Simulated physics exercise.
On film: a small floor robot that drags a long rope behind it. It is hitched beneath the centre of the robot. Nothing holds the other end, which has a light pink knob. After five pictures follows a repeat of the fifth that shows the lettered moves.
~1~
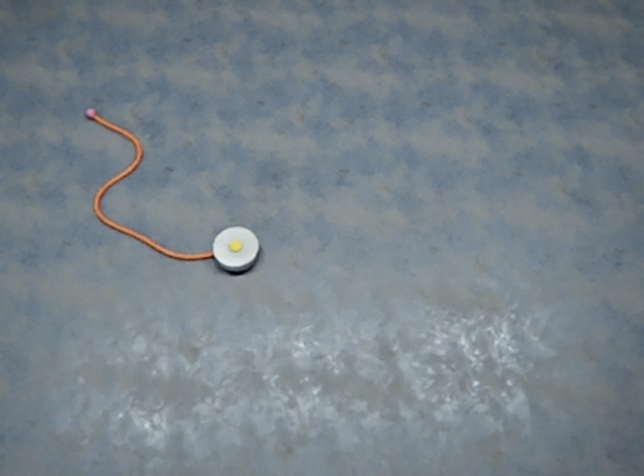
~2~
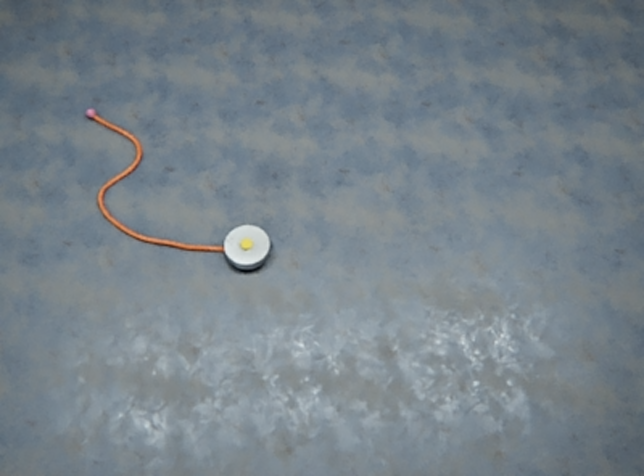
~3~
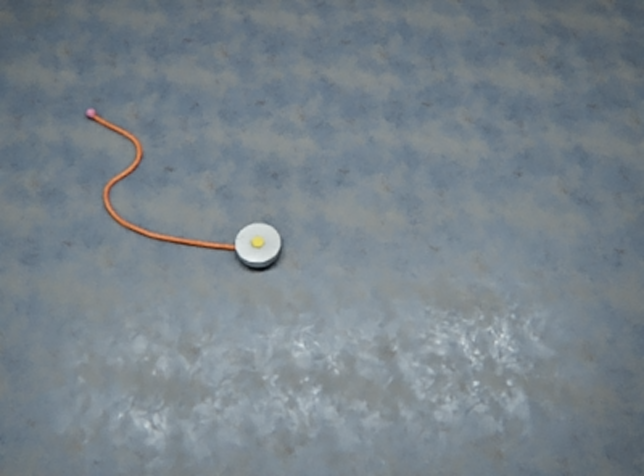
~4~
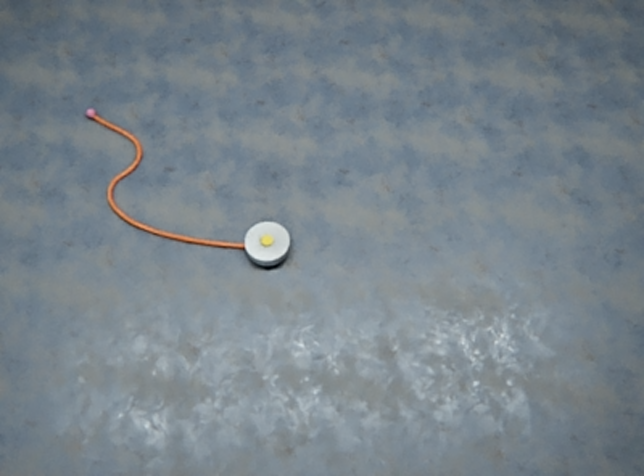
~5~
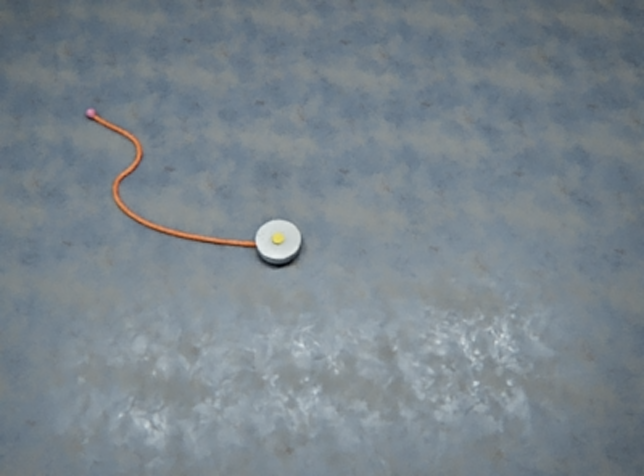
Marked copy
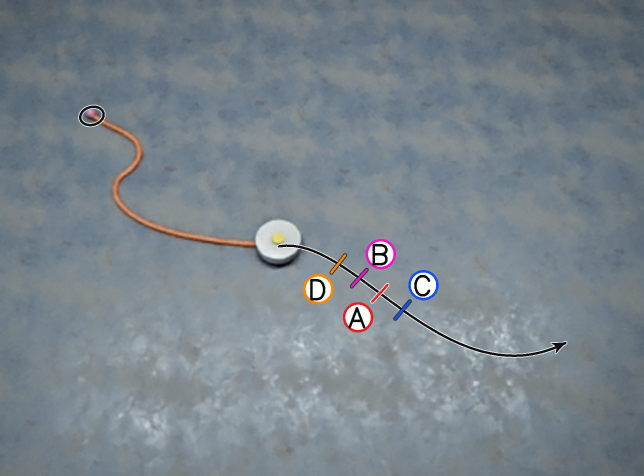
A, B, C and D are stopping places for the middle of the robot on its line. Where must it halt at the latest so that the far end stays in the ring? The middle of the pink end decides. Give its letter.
It can go as far as D.
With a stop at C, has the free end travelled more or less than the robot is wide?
More.
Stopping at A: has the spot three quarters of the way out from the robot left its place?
Yes.
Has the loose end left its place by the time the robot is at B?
Yes.
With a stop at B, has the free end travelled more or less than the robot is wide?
Less.
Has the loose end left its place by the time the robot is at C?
Yes.
On the marked copy, A at (380, 293); B at (359, 278); C at (403, 310); D at (338, 264); the ring at (92, 116); the route from (279, 246) via (412, 317) to (566, 343).
Following D. Soon after the start, robot (301, 243), middle of the rope (145, 211), free end (91, 113).
Later, robot (321, 251), middle of the rope (167, 209), free end (91, 113).
In the end, robot (338, 260), middle of the rope (190, 205), free end (94, 115); the free end is still in its ring.
As for the rest, A drags the free end to (121, 138); B drags the free end to (107, 125); C drags the free end to (138, 151).
